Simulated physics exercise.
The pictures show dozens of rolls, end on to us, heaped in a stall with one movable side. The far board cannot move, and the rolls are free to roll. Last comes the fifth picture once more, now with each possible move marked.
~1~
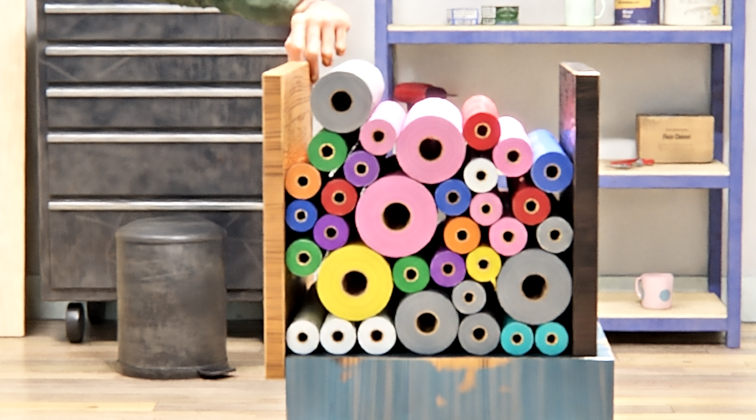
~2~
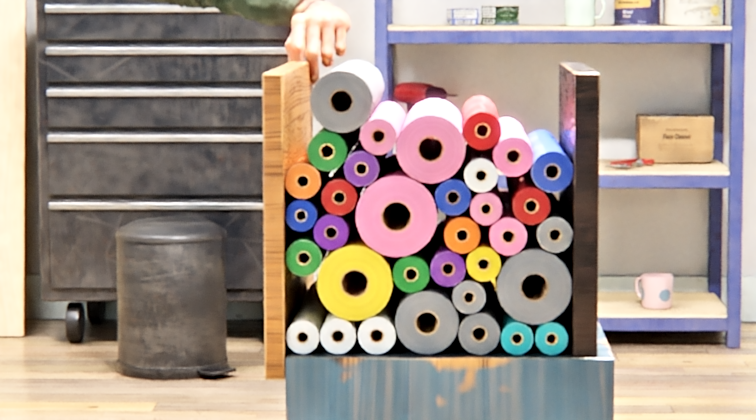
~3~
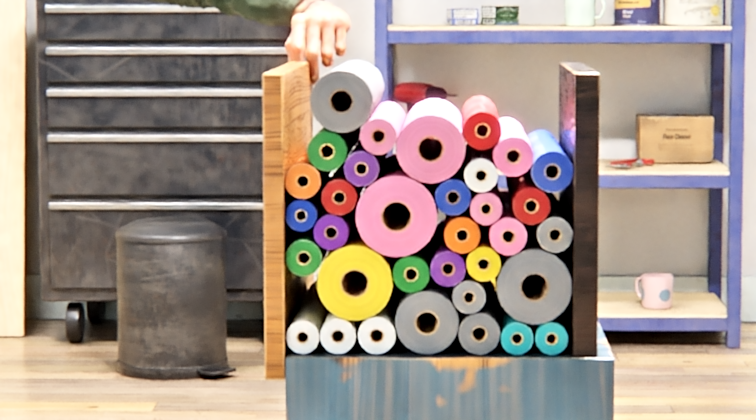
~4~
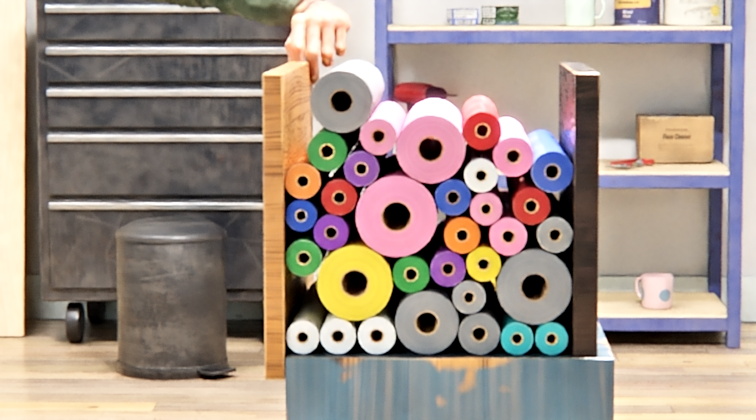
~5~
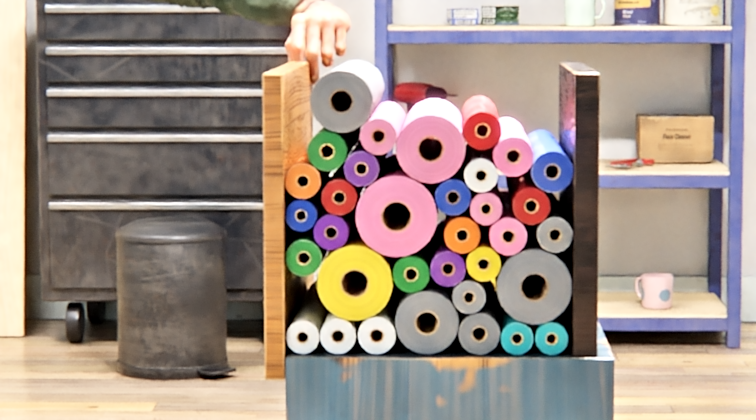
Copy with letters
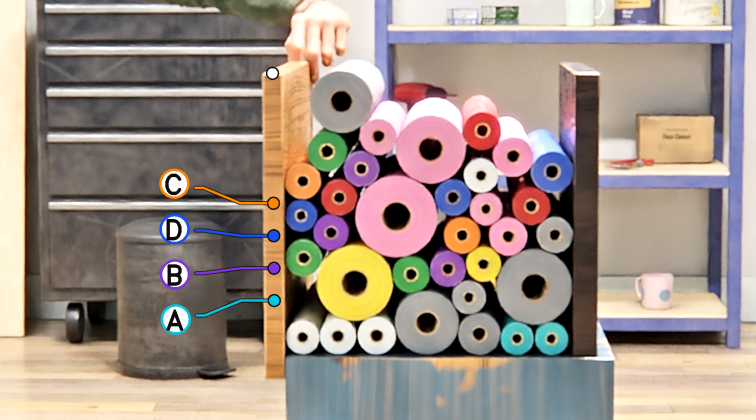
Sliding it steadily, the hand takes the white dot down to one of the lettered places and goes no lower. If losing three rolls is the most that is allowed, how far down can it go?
Down to D.
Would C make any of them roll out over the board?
At C: No.
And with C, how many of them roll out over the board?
With C, none.
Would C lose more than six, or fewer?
At C, fewer than six.
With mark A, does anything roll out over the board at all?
Yes, at A.
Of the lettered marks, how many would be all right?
Two of the four.
On the marked copy, A at (274, 300); B at (274, 269); C at (274, 204); D at (274, 236); the white dot at (273, 73).
Taking D. A third of the way, top of the board (284, 157).
Two thirds of the way, top of the board (284, 235).
When it is over, top of the board (284, 235), three out over the board.
As for the rest, A more than three out over the board; B four out over the board; C none out over the board.
